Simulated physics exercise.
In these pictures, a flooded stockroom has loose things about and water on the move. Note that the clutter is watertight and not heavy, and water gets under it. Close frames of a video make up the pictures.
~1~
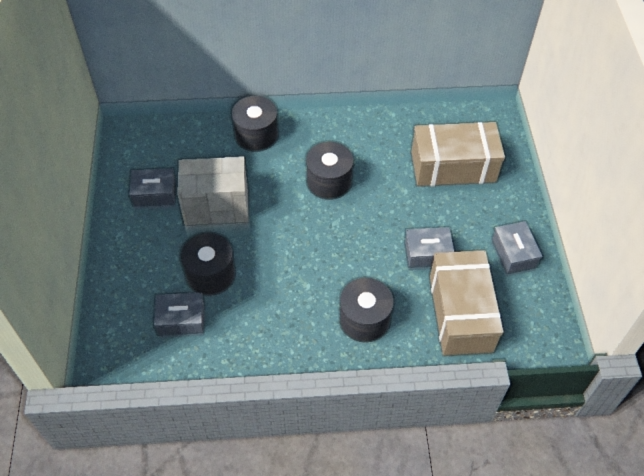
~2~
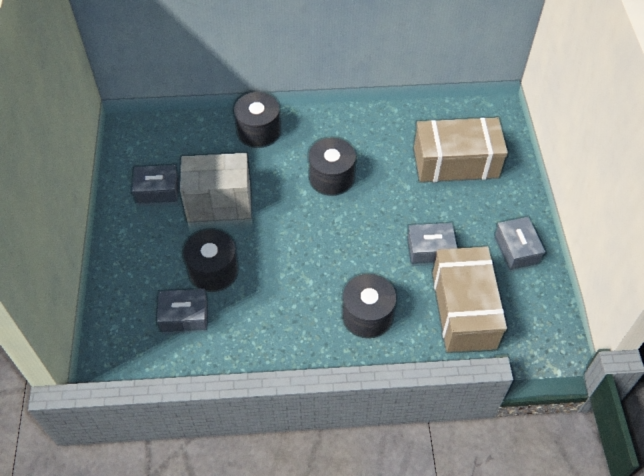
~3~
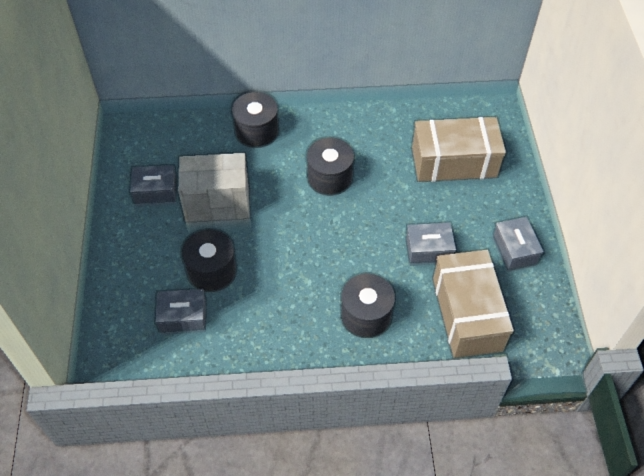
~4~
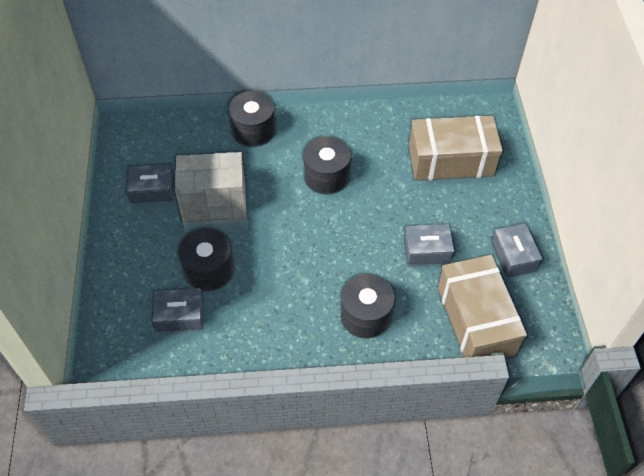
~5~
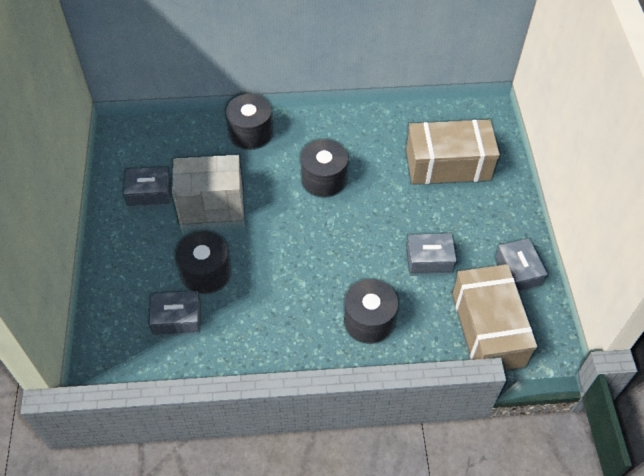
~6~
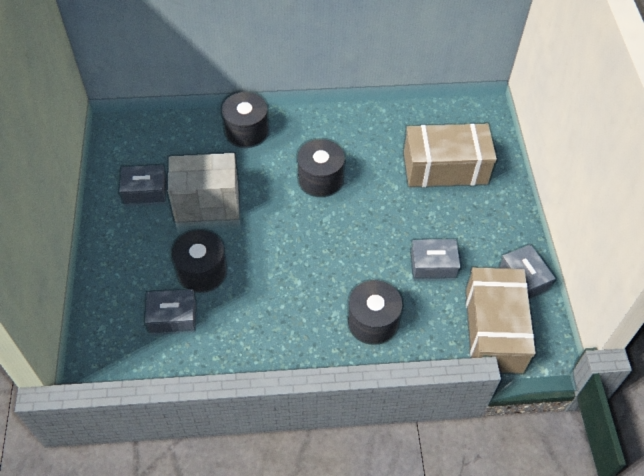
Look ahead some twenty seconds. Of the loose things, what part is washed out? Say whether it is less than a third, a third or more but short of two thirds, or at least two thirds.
It is less than a third.
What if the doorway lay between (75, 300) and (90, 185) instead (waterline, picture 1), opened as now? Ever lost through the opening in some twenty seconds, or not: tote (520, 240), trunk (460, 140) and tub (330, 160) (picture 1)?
Outcome by item: Retained / retained / exited.
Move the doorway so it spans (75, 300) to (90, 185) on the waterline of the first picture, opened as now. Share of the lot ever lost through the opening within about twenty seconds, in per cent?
I'd put it near 70 per cent.
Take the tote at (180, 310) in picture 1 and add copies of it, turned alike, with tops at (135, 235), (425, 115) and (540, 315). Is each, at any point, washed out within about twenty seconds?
In order, the first is never leaving, the second never leaving, the third escaping.
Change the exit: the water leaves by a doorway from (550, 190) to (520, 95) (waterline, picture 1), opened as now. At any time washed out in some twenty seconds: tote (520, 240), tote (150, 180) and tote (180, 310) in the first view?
Item one: Leaves; item two: Remains; item three: Remains.
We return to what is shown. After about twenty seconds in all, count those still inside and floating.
My count is 10.
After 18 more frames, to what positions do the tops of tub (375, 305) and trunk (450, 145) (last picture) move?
(480, 325) and (491, 198), approximately.
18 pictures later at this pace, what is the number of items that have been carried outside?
I reckon 0.
A moment on, 0 of 10 are out; 10 afloat.
Next, 0 of 10 are out; 10 afloat.
Later, 0 of 10 are out; 10 afloat.
In the end, 0 of 10 are out; 10 afloat.
